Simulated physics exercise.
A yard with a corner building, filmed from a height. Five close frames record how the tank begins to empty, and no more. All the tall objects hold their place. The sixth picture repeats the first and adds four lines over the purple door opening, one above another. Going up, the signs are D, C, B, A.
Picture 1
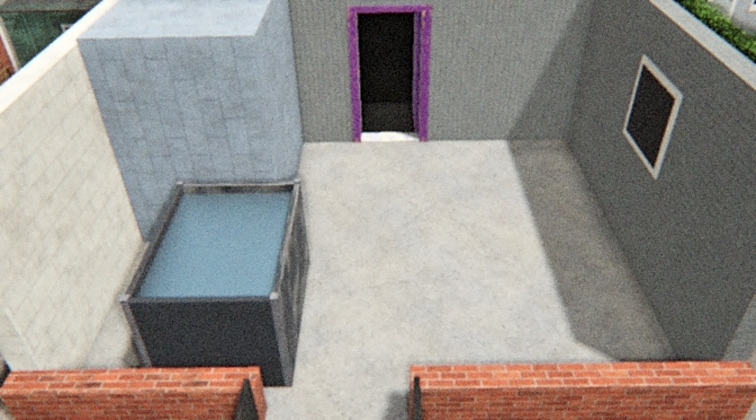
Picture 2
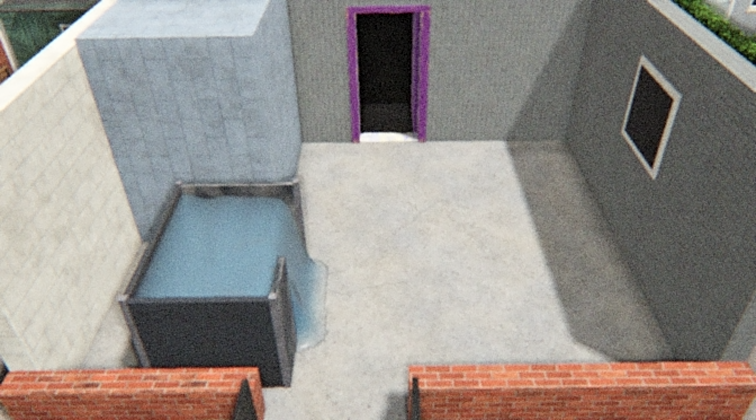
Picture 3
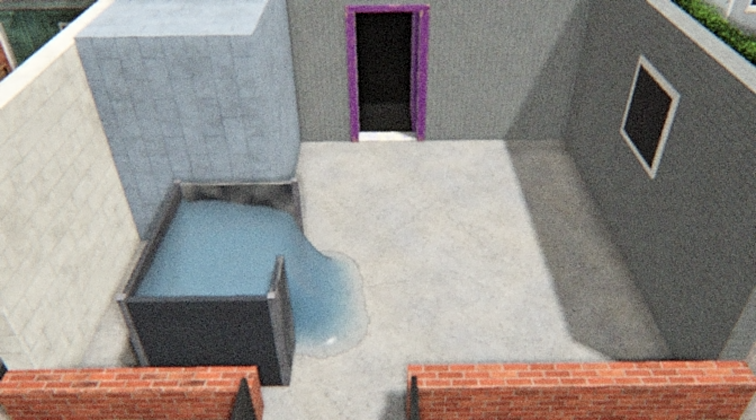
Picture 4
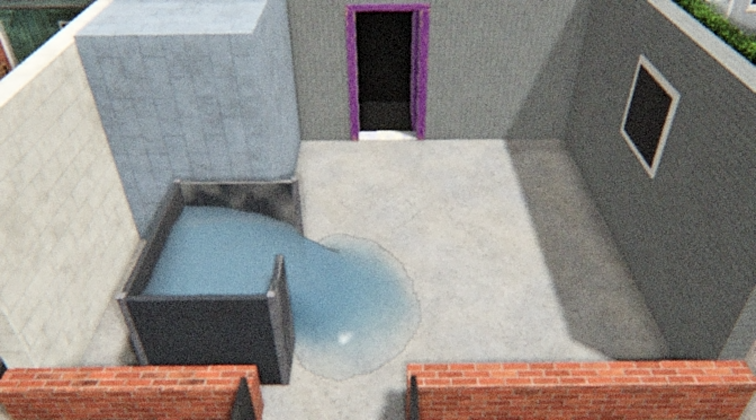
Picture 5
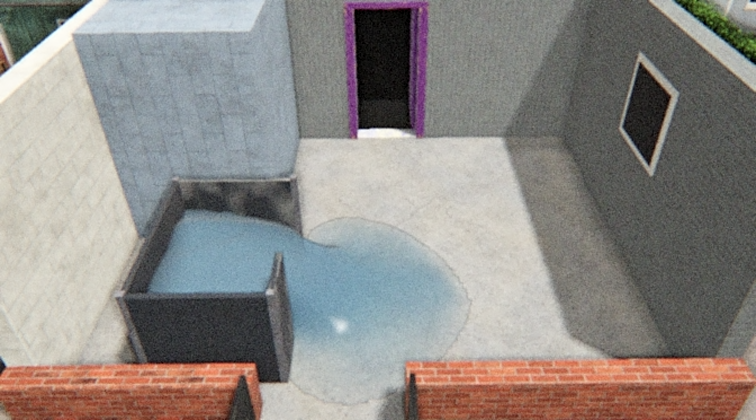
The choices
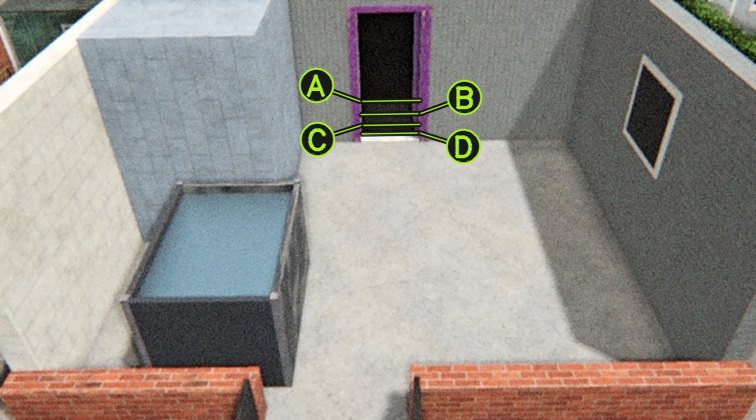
A walled yard with a pale concrete floor is seen from a height, over a low red brick wall with a gap in it. A blue-grey block fills the back left corner, a purple-framed doorway stands in the back wall, a white-framed window is at right, and a dark tank of blue water sits at left. The tank's right side opens and water pours out, spreading rightward in a widening rounded pool.
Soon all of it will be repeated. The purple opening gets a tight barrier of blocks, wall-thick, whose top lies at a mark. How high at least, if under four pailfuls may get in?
It is D.
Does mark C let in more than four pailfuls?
No.
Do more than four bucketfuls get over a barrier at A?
No, that is safe.
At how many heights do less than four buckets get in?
All of the four.
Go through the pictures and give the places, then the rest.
Water in the tank at rest, its middle at (223, 241); foot of the purple doorway at (390, 141); open gate at (334, 363).
Water covers 2 % of the ground and shows as far out as (304, 310).
Water covers 4 % of the ground and shows as far out as (353, 273).
Water covers 10 % of the ground and shows as far out as (413, 314).
Water covers 17 % of the ground and shows as far out as (462, 307).
On the marked copy, A at (390, 100); B at (390, 114); C at (390, 124); D at (390, 133); from the bottom up D, C, B, A.
If A is chosen, nothing gets over.
If B is chosen, nothing gets over.
If C is chosen, nothing gets over.
If D is chosen, nothing gets over.
